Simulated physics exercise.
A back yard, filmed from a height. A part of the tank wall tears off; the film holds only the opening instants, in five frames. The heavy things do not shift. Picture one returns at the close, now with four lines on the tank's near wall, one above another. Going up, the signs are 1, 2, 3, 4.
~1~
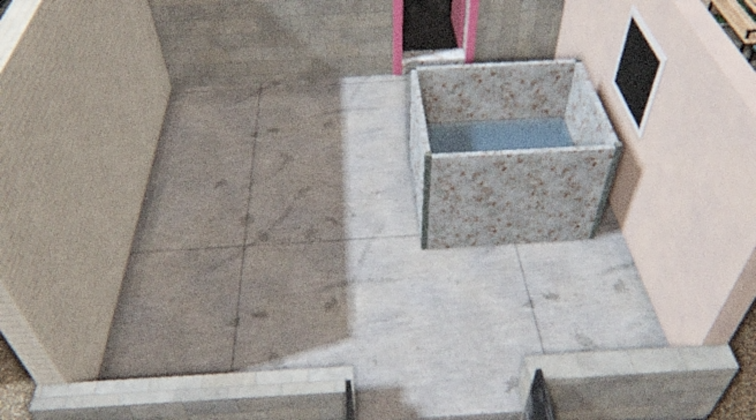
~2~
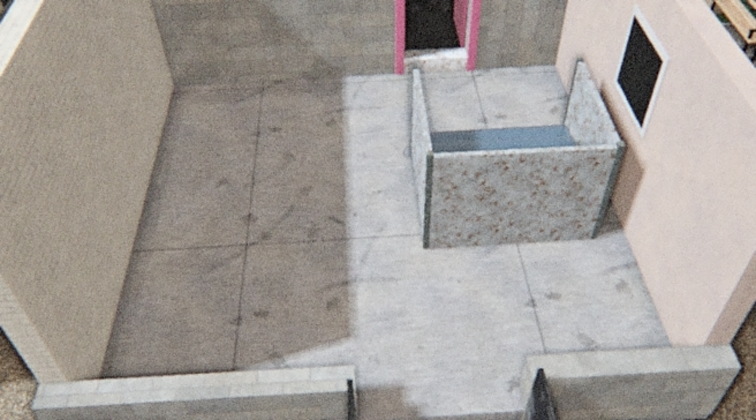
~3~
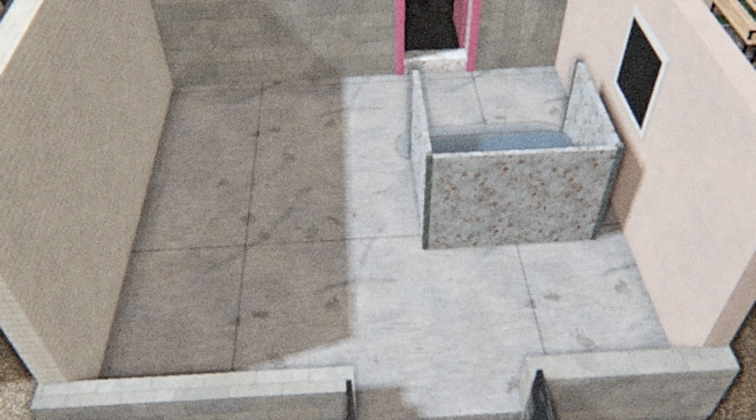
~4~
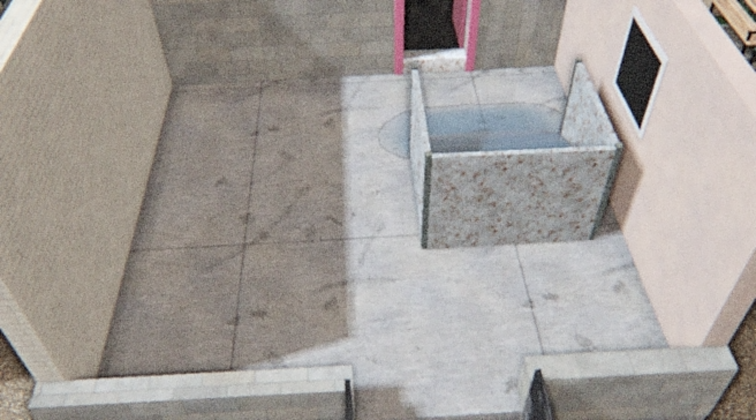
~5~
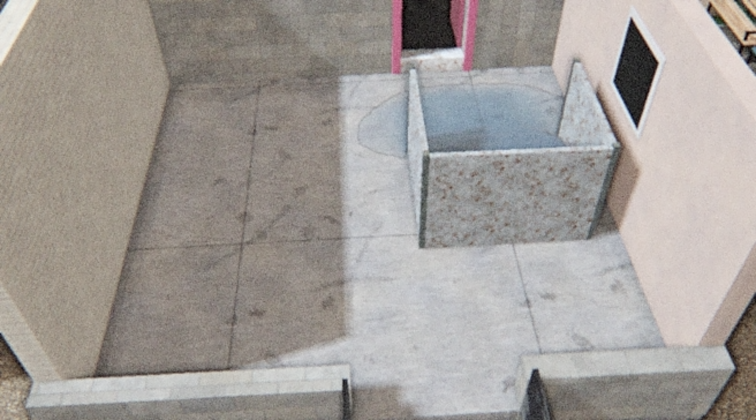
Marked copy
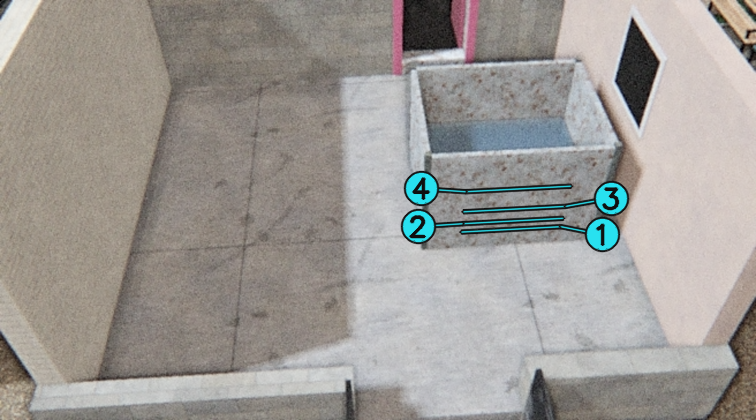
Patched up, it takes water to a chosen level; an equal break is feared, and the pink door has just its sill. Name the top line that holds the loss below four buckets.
Line 2 just does it.
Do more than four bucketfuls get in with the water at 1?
No.
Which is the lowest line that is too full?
That would be 3.
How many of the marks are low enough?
Two of the four.
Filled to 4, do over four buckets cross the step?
Yes, that goes wrong.
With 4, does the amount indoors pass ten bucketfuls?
Yes, clearly.
On the marked copy, 1 at (511, 229); 2 at (512, 221); 3 at (514, 209); 4 at (518, 188); from the bottom up 1, 2, 3, 4.
With 1, nothing gets over.
With 2, a splash gets over, under a bucket.
With 3, about 7 bucketfuls get in.
With 4, dozens of bucketfuls pour in.
